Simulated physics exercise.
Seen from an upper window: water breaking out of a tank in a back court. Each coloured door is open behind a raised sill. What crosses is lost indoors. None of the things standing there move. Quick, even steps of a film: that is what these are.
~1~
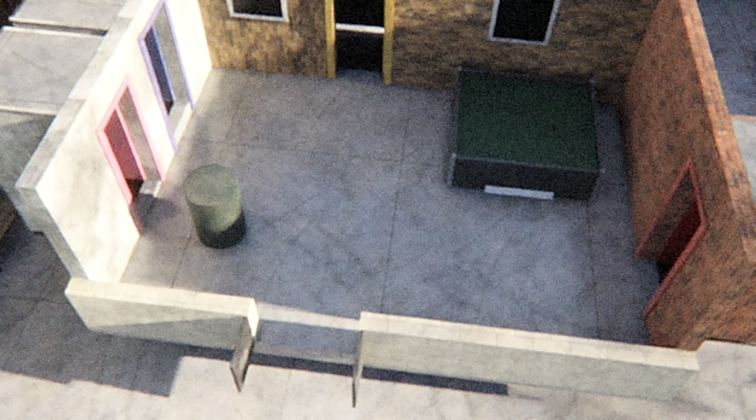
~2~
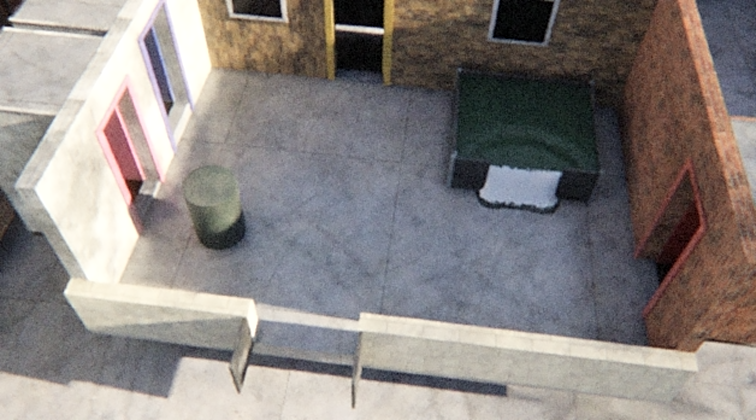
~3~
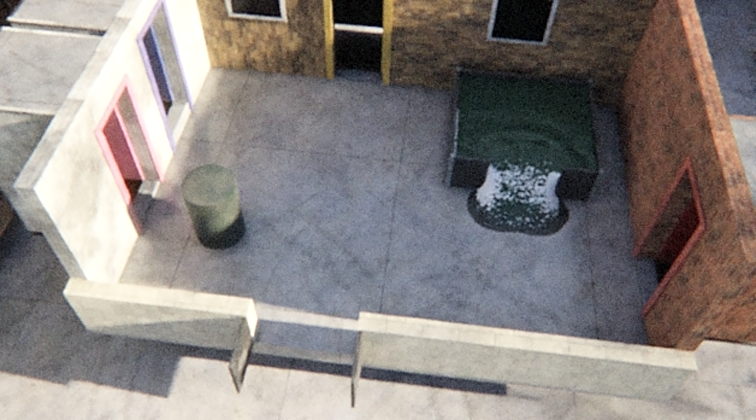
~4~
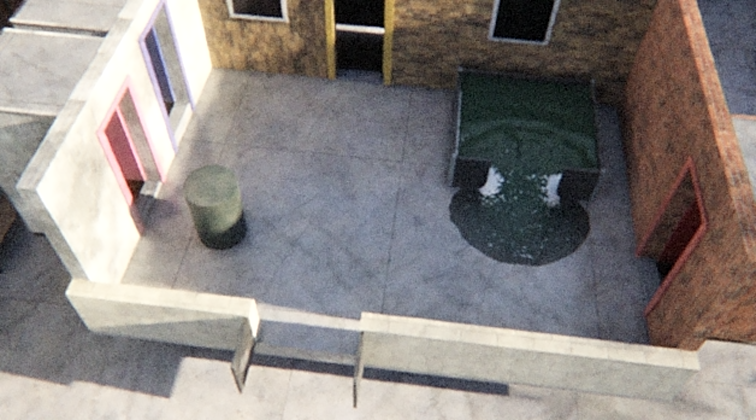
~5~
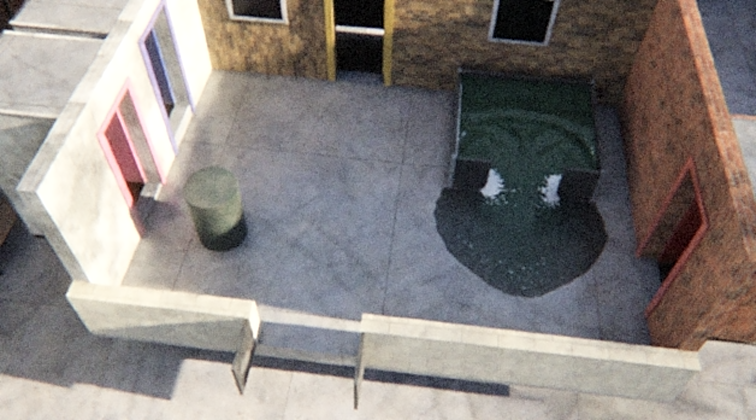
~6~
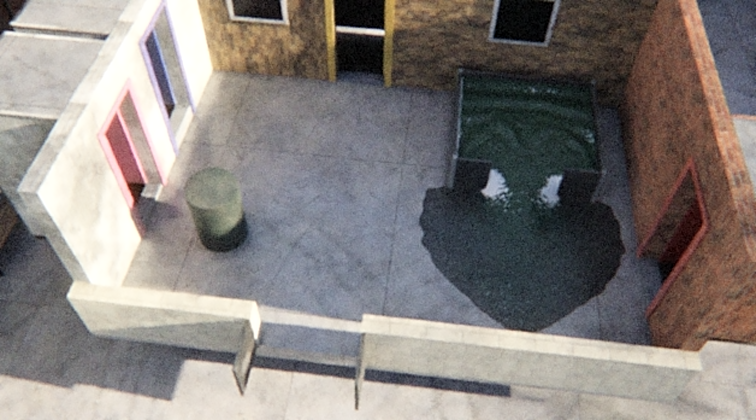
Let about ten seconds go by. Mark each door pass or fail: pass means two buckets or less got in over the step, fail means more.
Red door - fail, blue door - pass, pink door - pass, yellow door - pass.
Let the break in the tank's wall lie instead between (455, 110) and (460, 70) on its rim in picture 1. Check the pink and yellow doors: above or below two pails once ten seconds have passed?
I'd say the pink door crosses the line and the yellow door crosses the line.
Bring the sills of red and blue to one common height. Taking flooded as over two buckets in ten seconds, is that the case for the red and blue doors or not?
Door by door, the red one admits less and the blue one admits less.
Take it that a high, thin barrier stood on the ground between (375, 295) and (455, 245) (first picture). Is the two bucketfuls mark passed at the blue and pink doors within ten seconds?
With the barrier up, the blue one remains short of it and the pink one remains short of it.
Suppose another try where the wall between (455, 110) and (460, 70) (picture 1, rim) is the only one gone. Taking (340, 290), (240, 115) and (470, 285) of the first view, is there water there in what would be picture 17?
Going in your order, I'd say still bare, then drenched, then still bare.
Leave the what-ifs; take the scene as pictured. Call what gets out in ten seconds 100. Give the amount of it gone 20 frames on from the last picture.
It comes to around 30 per cent.
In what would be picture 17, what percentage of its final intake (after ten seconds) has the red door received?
My figure is 5 in a hundred.
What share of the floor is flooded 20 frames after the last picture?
Roughly 45 %.
A moment on, water covers 25 % of the floor; the red door wet at the sill, nothing in, the blue door not reached, the pink door not reached, the yellow door not reached.
Next, water covers 35 % of the floor; the red door under two buckets in, the blue door not reached, the pink door not reached, the yellow door not reached.
Then, water covers 45 % of the floor; the red door over two buckets in, the blue door not reached, the pink door not reached, the yellow door not reached.
Later, water covers 70 % of the floor; the red door far over two buckets in, the blue door wet at the sill, nothing in, the pink door wet at the sill, nothing in, the yellow door not reached.
In the end, water covers 85 % of the floor; the red door far over two buckets in, the blue door wet at the sill, nothing in, the pink door wet at the sill, nothing in, the yellow door wet at the sill, nothing in.
